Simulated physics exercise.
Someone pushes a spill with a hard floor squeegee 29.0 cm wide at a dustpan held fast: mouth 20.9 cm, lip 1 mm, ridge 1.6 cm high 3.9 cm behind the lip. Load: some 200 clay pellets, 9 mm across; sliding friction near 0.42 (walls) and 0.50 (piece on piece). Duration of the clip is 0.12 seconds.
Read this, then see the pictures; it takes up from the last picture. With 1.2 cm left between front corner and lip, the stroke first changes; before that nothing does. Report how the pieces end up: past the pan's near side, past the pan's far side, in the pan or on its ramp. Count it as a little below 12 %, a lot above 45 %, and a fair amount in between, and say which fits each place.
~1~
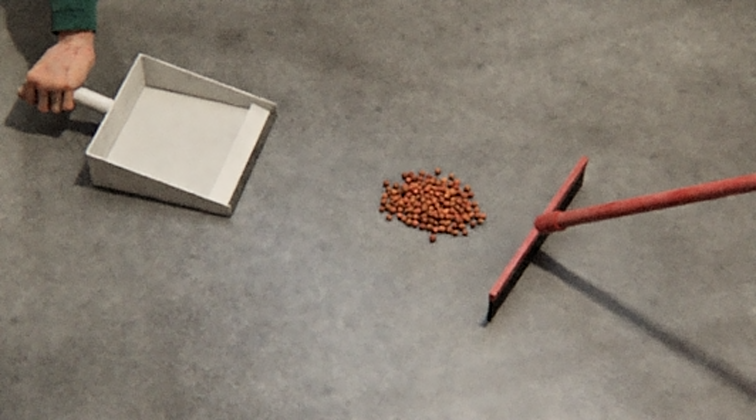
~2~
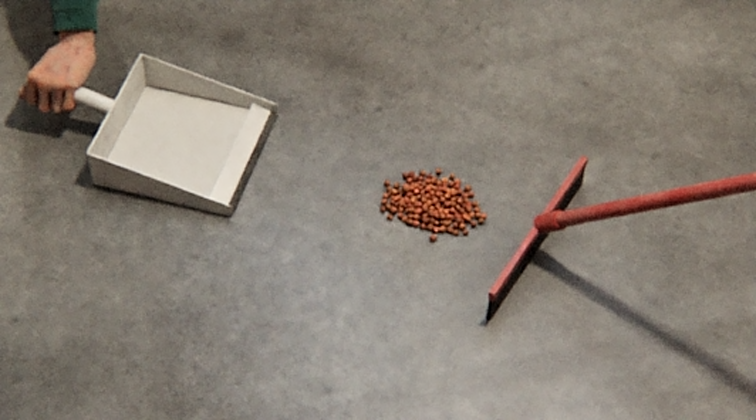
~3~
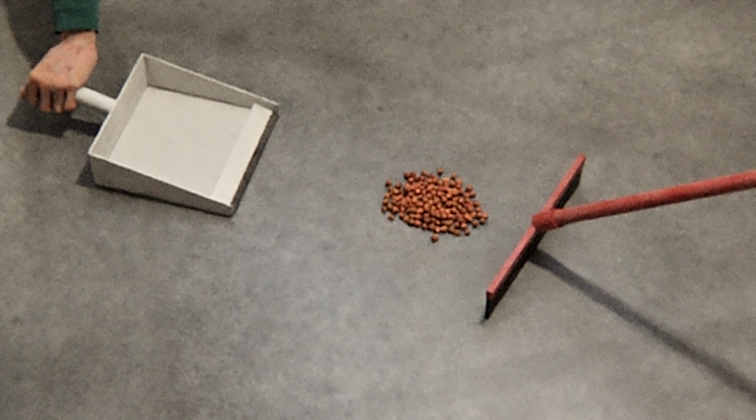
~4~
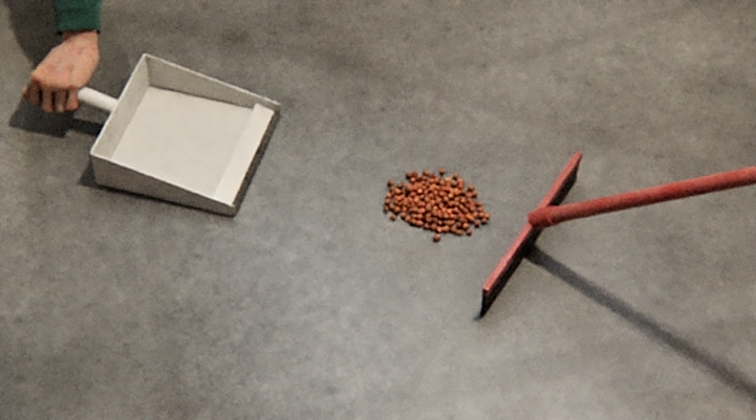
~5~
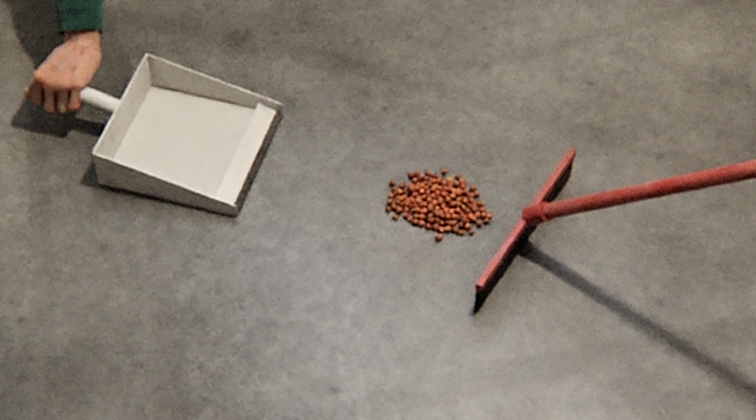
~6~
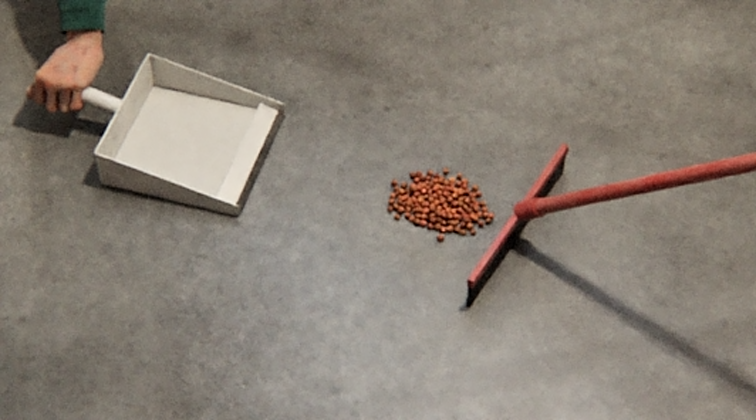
Near side: A little, far side: A fair amount, pan: A fair amount.
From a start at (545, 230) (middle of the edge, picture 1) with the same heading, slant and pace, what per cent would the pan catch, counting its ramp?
It would come to about 20 in a hundred.
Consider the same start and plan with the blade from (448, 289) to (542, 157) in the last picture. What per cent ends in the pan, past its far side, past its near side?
Pan 30 % / far 20 % / near 5 %.
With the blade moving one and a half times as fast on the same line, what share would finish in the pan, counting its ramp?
Share: Near 30 %.
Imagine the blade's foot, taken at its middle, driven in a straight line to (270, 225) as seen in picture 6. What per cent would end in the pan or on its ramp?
Close to 5 in a hundred.
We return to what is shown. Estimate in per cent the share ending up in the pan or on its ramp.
Around 15 in a hundred finish there.
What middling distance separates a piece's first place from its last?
Median shift: Approx. 28 cm.
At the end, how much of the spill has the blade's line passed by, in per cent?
0 %.
Then, 0.26 s after the last picture, middle of the blade 23 cm from the lip; 0 % over the lip, far side 5 %, near side 0 %.
Then, 0.43 s after the last picture, middle of the blade 11 cm from the lip; 0 % over the lip, far side 15 %, near side 0 %.
Then, 0.73 s after the last picture, middle of the blade 5 cm from the lip; 20 % over the lip, far side 30 %, near side 0 %.
In the end, near side 0 %, far side 30 %, pan 15 %, in front of the lip or behind the blade 55 %.
